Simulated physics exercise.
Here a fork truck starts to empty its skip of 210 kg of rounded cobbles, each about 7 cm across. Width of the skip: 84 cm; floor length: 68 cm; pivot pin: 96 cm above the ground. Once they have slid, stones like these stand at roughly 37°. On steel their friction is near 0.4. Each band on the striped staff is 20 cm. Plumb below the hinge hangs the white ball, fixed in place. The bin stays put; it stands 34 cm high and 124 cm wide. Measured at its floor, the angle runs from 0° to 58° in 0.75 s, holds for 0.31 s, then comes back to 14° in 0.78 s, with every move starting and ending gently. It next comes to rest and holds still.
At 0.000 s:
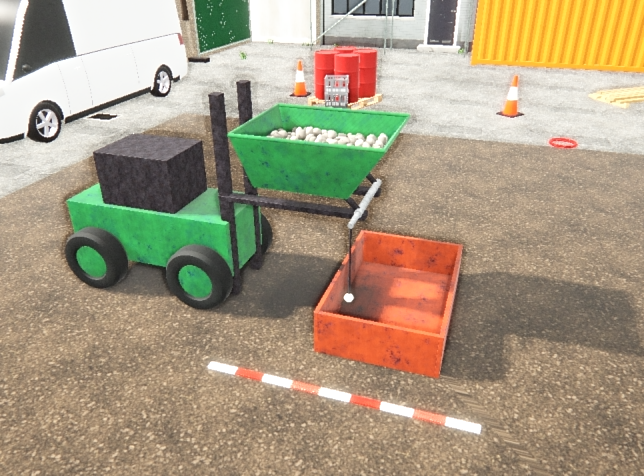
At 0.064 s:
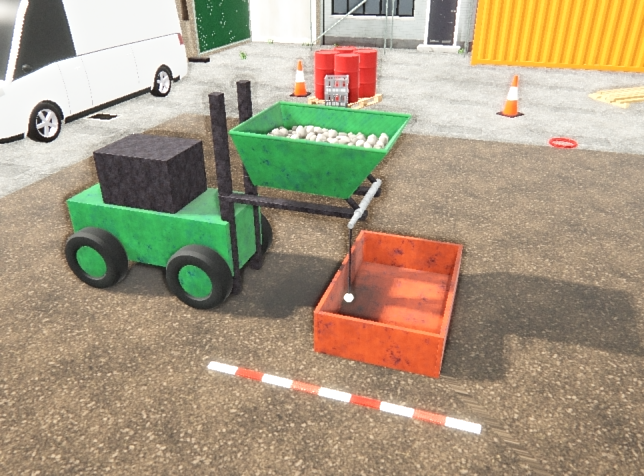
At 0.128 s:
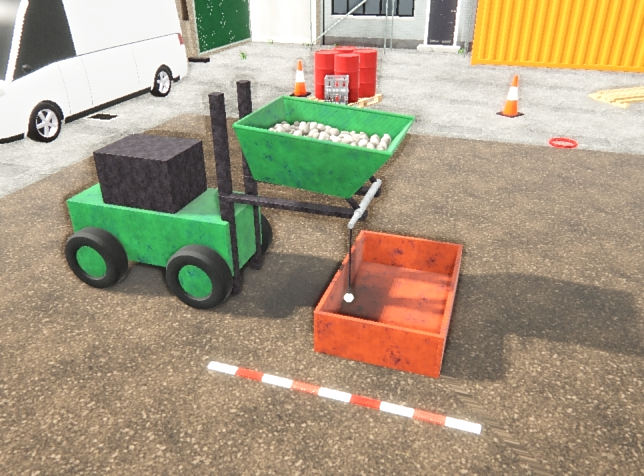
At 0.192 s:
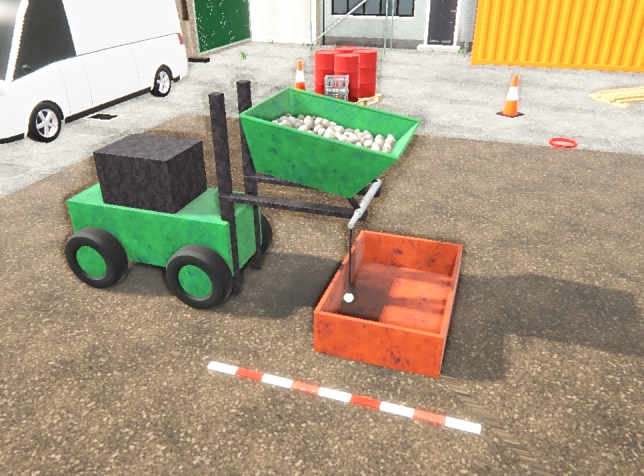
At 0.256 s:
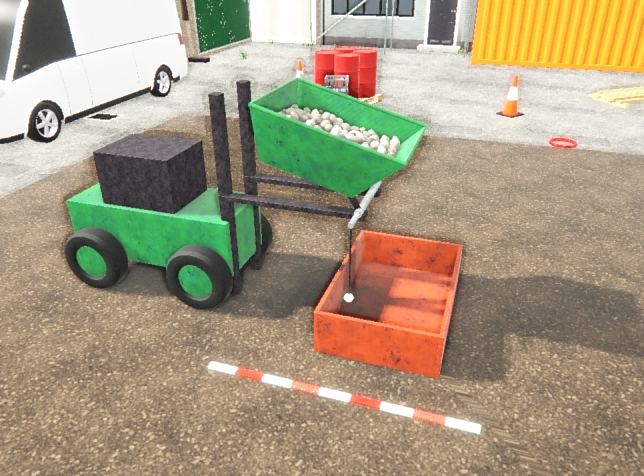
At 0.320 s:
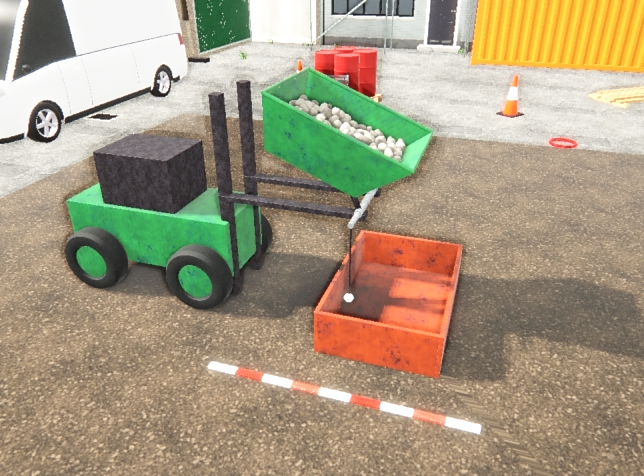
In a paved yard, a green forklift slowly tilts its skip of pale rounded stones rightward above an open red box.
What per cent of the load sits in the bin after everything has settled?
About 5 percent.
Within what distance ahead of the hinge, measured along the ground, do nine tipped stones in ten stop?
I'd put it at about 170 cm.
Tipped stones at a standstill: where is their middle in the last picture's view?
At about pixel (507, 330) in the last view.
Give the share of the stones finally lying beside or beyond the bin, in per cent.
Close to 35 percent of the load.
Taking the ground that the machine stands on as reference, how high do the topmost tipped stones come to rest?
The top ends up around 12 cm above the machine's ground.
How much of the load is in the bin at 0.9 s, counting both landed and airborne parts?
Some 0 per cent.
After 0.6 s the floor is at 49°; 100 % in the skip; the foremost stones are at (412, 182).
After 0.9 s the floor is at 58°; 99 % in the skip, 1 % in the bin; the foremost stones are at (452, 197).
After 2.3 s the floor is at 14°; 60 % in the skip, 4 % in the bin, 36 % beside or beyond the bin; the foremost stones are past the picture's edge.
After 4.6 s the floor is at 14°; 60 % in the skip, 4 % in the bin, 36 % beside or beyond the bin; the foremost stones are past the picture's edge.
